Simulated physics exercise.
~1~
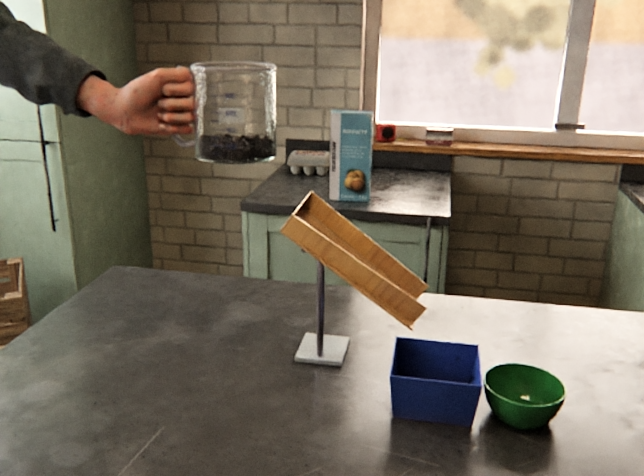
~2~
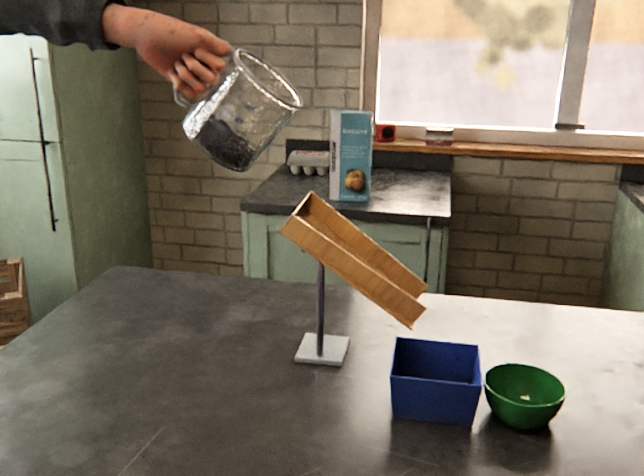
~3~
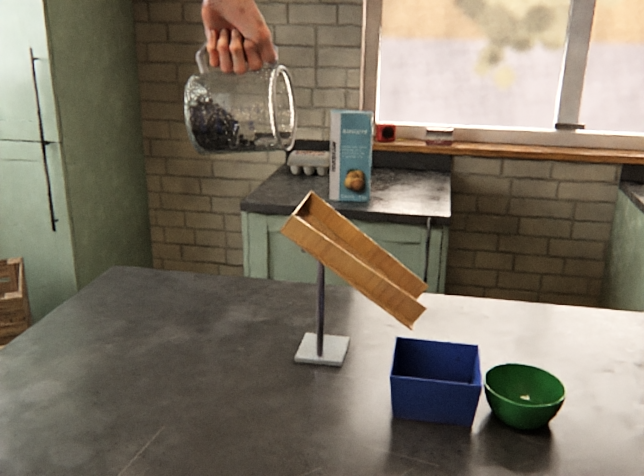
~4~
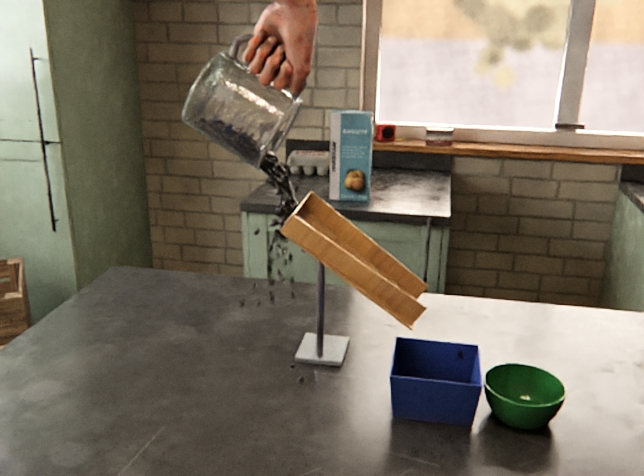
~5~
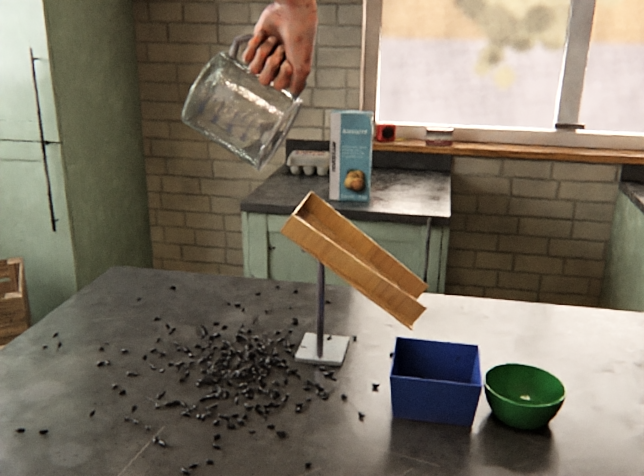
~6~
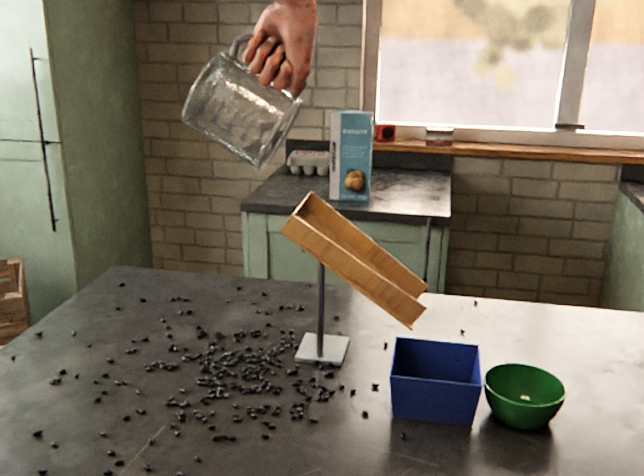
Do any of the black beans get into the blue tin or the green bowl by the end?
No, both containers stay without beans, which all finish scattered across the countertop, mostly to the left of the blue tin.
